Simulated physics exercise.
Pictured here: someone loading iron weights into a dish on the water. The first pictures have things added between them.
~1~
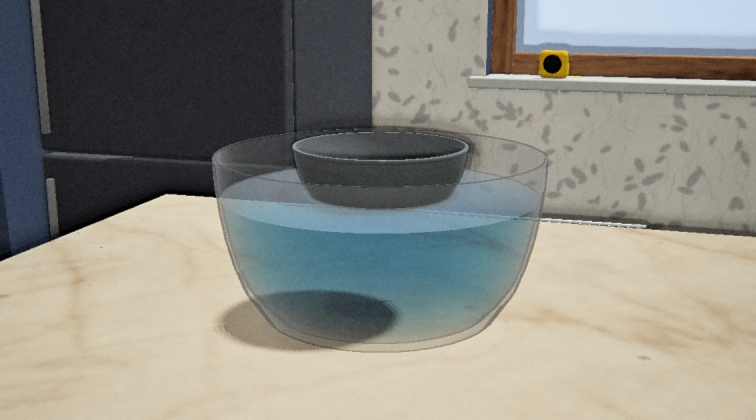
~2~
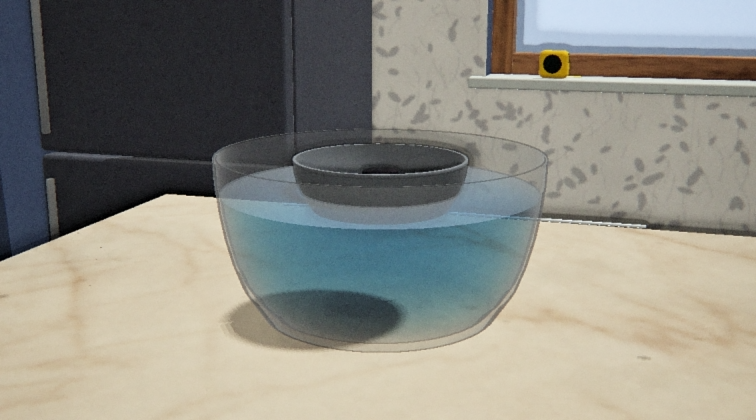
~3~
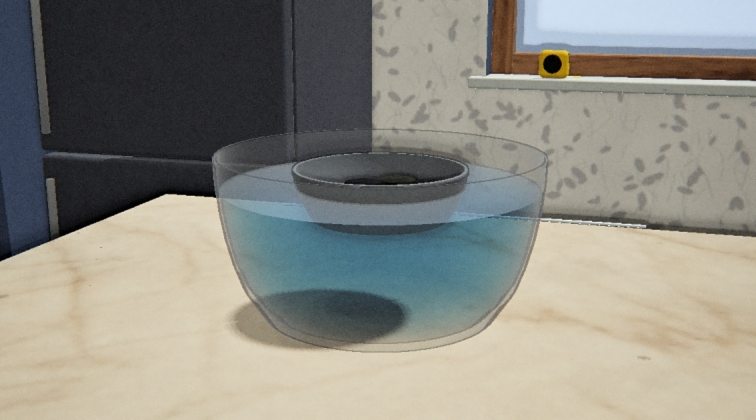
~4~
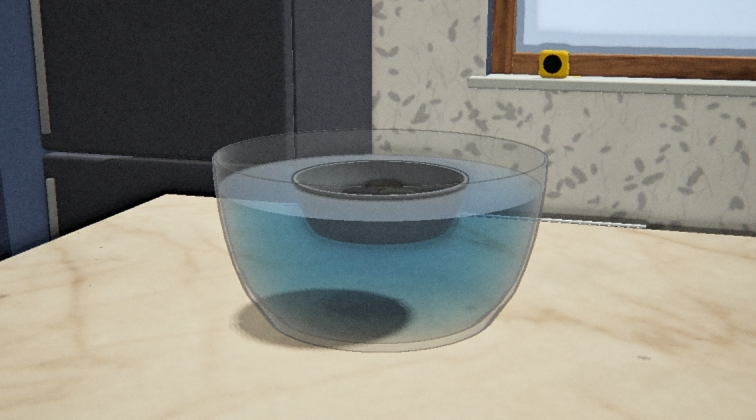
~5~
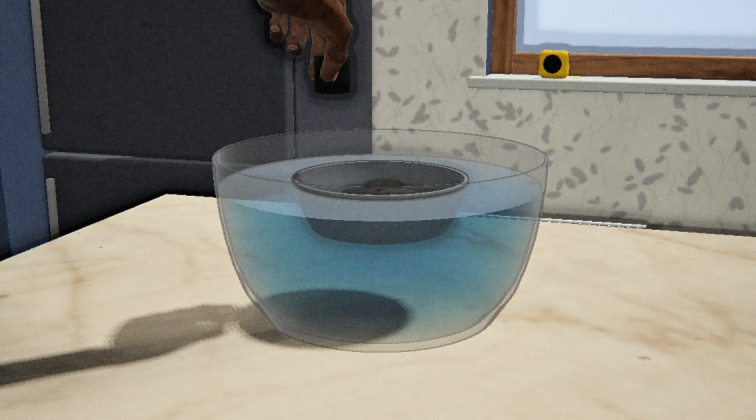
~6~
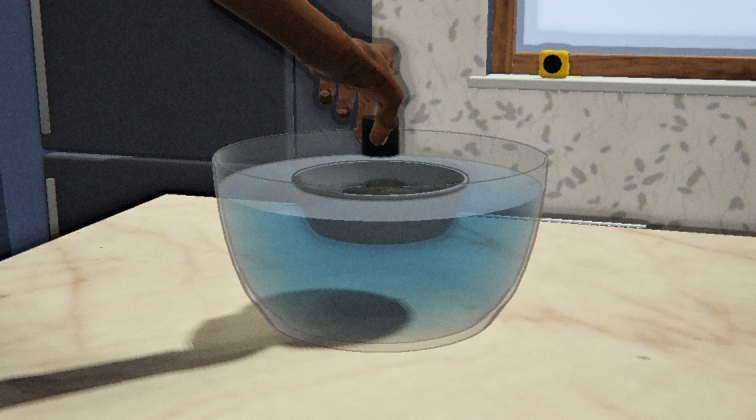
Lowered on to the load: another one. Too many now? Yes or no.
Yes.
Shortly, the iron weight is in and the dish dips.
Then, water pours in over its edge.
At the finish, the dish lies on the bottom with its load.
